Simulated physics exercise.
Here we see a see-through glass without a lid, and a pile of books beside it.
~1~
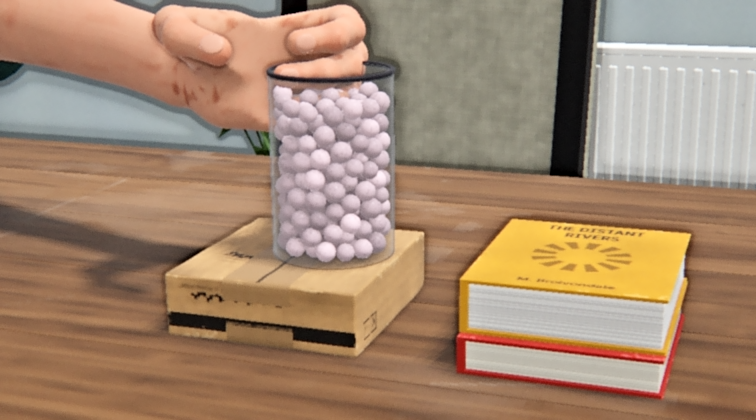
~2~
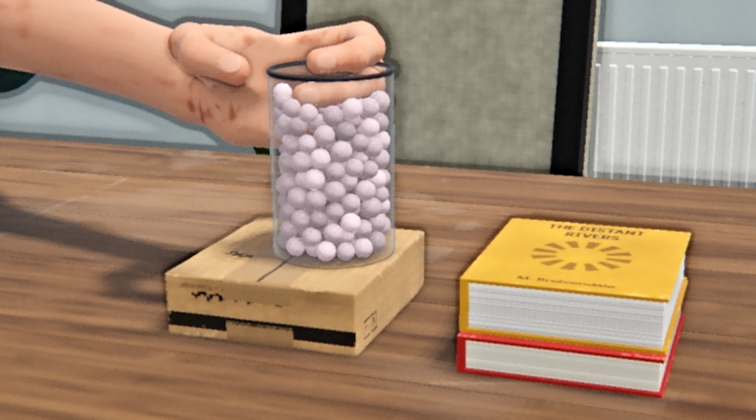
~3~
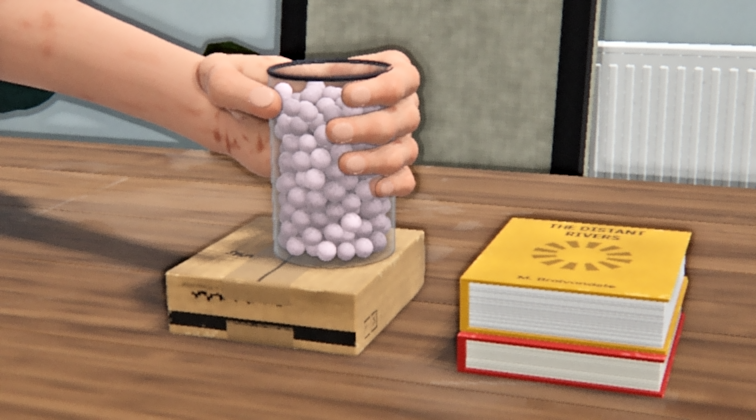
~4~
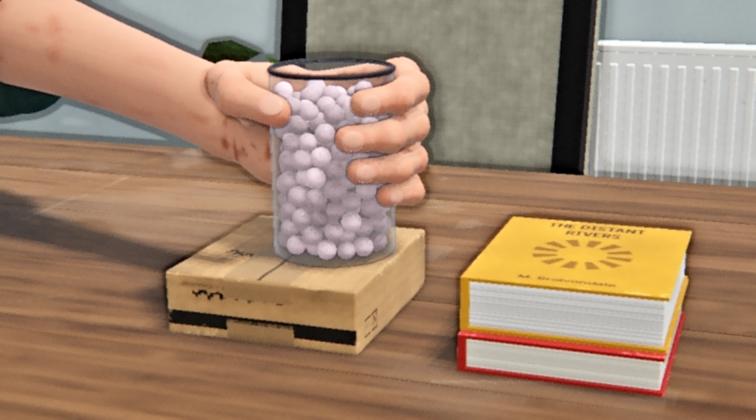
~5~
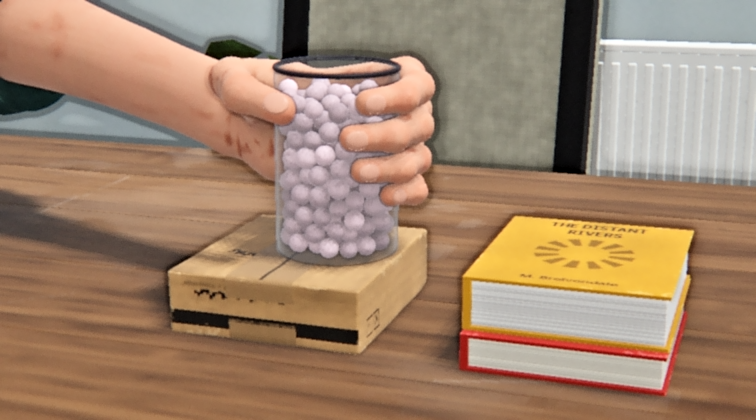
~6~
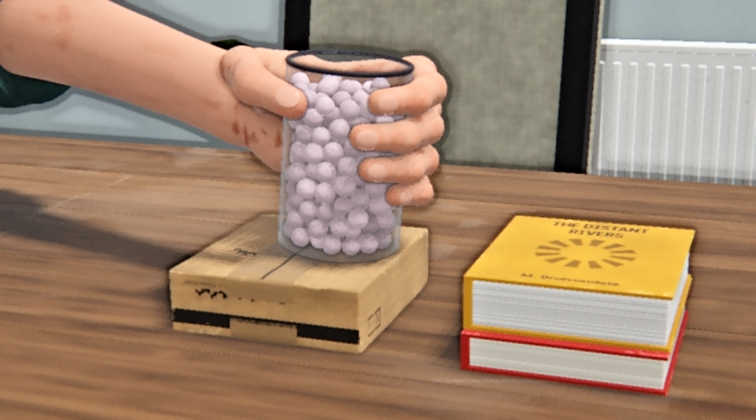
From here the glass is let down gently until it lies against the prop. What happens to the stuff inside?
The load starts to leave.
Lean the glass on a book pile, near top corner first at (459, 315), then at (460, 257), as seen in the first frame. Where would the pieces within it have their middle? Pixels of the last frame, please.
The first gives (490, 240) and the second gives (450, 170).
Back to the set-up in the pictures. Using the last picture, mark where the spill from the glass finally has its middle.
Roughly pixel (658, 246).
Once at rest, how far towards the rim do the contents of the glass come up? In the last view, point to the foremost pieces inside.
I'd point to about (564, 211) in the last view.
Then, 0.71 s after the last picture, the glass leans 40°; everything is still inside.
Then, 1.33 s after the last picture, the glass leans 70°; a stray few of the sugar pearls out of it.
Then, 1.86 s after the last picture, the glass rests on the book pile at 76°; a small part of the sugar pearls out of it.
By the end, the glass rests on the book pile at 76°; a small part of the sugar pearls out of it.
